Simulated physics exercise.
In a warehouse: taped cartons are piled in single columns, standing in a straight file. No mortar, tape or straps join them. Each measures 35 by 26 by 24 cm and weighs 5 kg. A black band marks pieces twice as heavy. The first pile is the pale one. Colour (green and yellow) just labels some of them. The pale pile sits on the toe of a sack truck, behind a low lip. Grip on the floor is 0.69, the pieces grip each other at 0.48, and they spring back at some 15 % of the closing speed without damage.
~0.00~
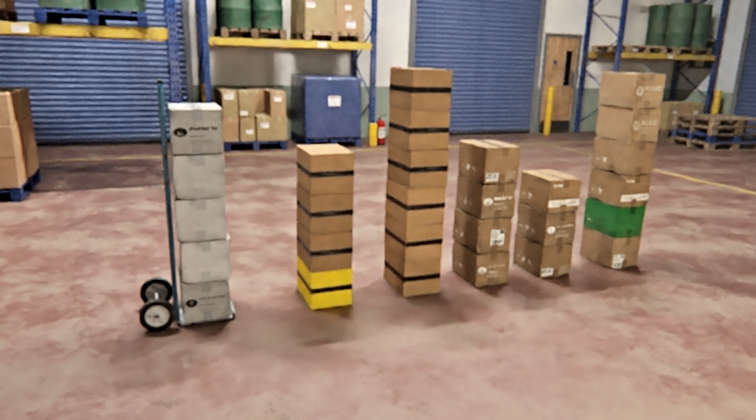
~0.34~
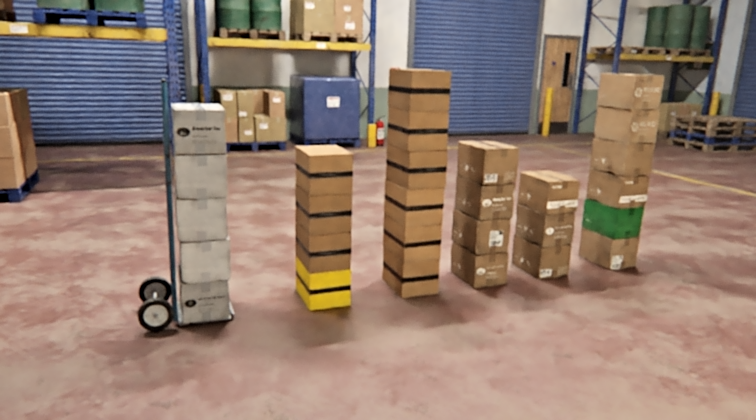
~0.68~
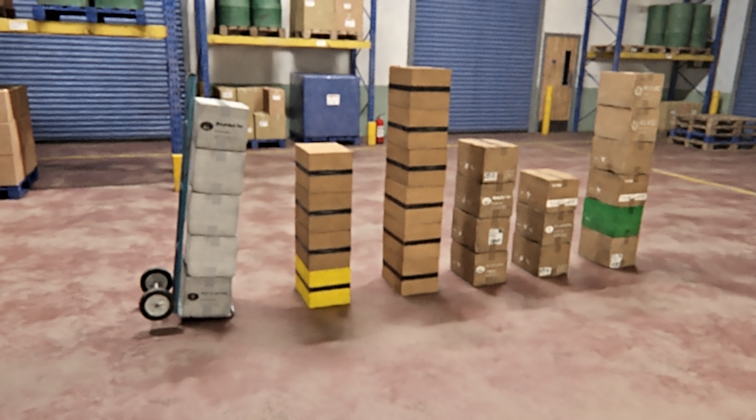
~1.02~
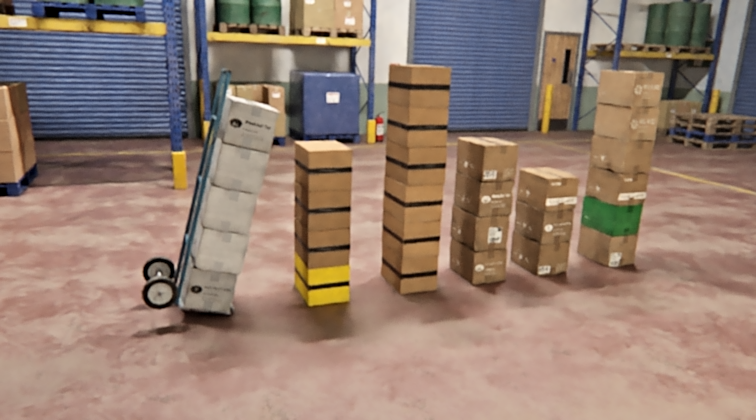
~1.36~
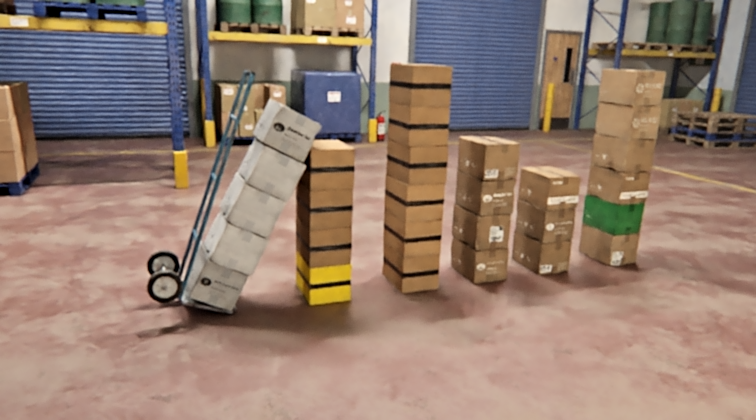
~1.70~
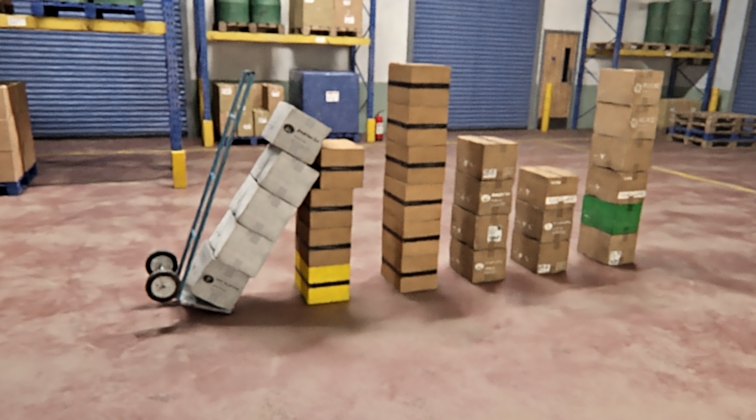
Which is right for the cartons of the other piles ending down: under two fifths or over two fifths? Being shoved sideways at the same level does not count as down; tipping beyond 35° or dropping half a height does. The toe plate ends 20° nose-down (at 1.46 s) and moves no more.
Ending down: Less than two fifths.
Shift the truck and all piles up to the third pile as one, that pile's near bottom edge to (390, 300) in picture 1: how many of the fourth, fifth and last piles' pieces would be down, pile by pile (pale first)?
Then fourth 0, fifth 0, last 0.
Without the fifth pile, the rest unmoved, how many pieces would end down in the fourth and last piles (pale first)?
Then fourth 0, last 0.
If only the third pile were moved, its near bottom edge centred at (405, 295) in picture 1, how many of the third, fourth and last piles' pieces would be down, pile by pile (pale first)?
Then third 0, fourth 0, last 0.
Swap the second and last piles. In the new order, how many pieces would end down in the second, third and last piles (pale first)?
Then second 6, third 5, last 4.
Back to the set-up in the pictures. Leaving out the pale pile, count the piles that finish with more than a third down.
0 of them.
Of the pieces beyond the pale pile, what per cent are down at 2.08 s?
By then 0 per cent.
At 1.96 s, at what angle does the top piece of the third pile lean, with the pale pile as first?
It leans some 0°.
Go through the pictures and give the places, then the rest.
In the first frame (each place is the centre of the face we see best), truck frame (164, 135) 0° forward; green carton (600, 217); yellow carton (332, 289); the others all in place.
The second frame shows truck frame (167, 134) 1° forward; green carton (599, 219).
The third frame shows truck frame (190, 127) 7° forward, top of the pale pile leaning 7°; green carton (598, 217); the others all in place.
The fourth frame shows truck frame (218, 121) 15° forward, top of the pale pile leaning 15°; green carton (598, 216); the others all in place.
The fifth frame shows truck frame (238, 121) 20° forward, top of the pale pile leaning 28°; yellow carton (331, 285); the others all in place.
The sixth frame shows truck frame (237, 121) 20° forward, top of the pale pile leaning 30°; yellow carton (330, 284); green carton (597, 214); one has shifted.
By 1.84 s, 0 of the pale pile down; none of the 23 other cartons down, 1 disturbed.
When it is over (2.5 s), 0 of the pale pile down; none of the 23 other cartons down, 1 disturbed; yellow carton unmoved; green carton unmoved. That is 0 per cent. In pixels of the last frame, middles, yellow carton near (321, 274), green carton near (611, 213).
